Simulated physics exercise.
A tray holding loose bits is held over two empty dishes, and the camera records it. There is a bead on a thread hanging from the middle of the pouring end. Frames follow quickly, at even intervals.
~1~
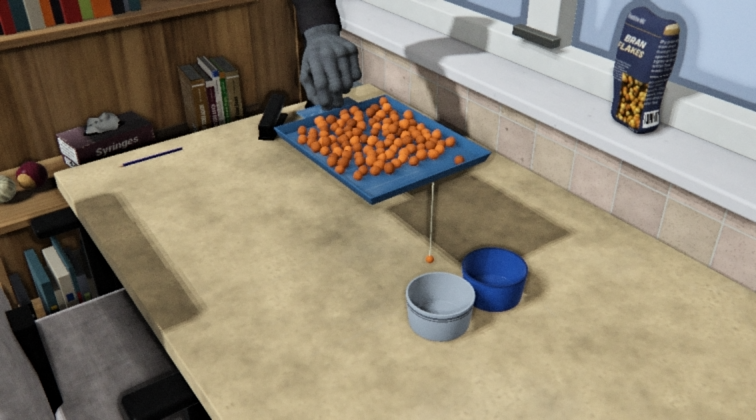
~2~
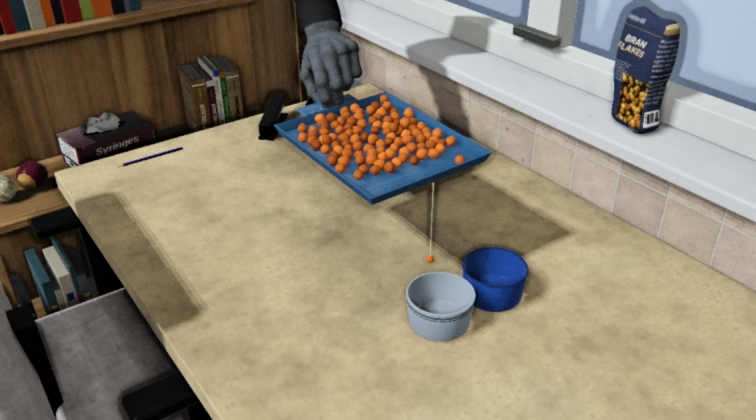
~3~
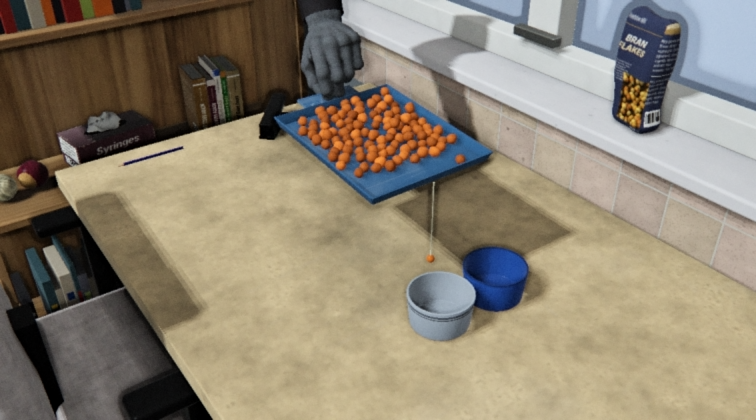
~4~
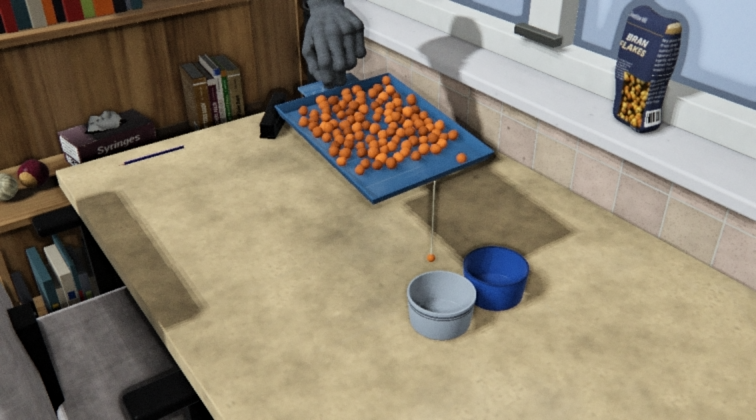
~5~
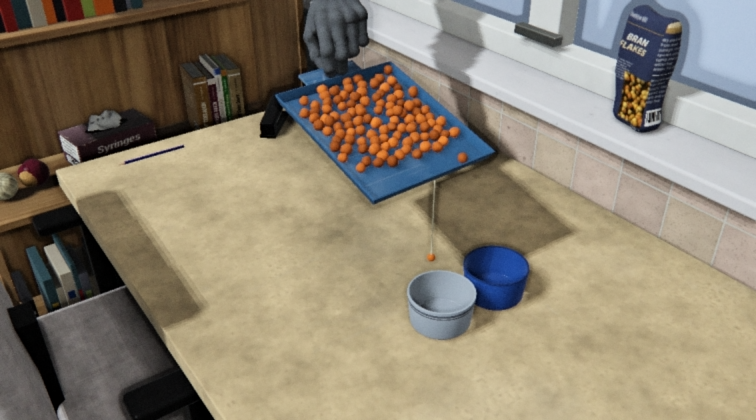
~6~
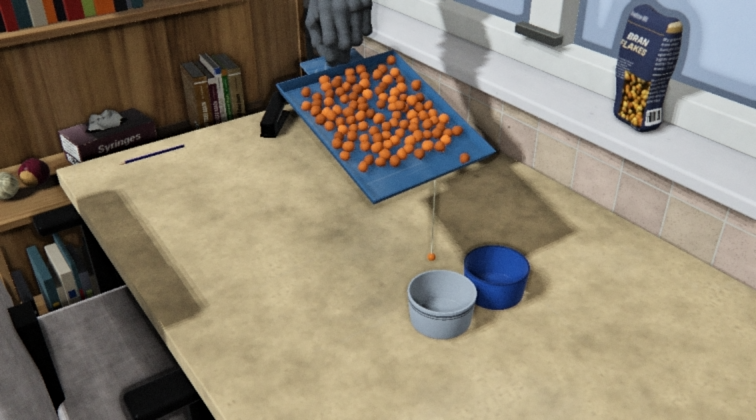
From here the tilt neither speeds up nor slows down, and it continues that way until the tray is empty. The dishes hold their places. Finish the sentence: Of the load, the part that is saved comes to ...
More than half of it.
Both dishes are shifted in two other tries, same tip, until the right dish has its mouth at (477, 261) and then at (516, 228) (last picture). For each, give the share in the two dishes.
Approximately 50 percent, followed by approximately 0 percent.
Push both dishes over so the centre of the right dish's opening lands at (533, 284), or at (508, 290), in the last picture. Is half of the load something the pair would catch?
A minority, then a minority.
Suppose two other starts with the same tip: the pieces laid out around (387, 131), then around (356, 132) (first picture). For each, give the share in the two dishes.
The first gives 70 %, the second 50 %.
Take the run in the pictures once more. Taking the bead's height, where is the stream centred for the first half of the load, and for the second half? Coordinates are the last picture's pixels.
I'd say close to (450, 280) at first and close to (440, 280) later on.
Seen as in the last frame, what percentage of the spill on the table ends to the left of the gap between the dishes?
Share on the left: Near 80 %.
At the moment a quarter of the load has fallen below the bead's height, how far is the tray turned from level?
It is at around 70 degrees.
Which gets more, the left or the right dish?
Winning side: Left of the pair.
Shortly afterwards, tray tipped steeply; near two thirds on the tray; a little in the left dish; only a few in the right dish; only a few outside both; near a quarter in the air.
Next, tray tipped right over; only a few on the tray; near a third in the left dish; near a quarter in the right dish; near a quarter outside both; a little in the air.
Some moments later, tray tipped past a quarter turn; near half in the left dish; near a quarter in the right dish; near a third outside both.
In the end, tray tipped past a quarter turn; near half in the left dish; near a quarter in the right dish; near a third outside both.
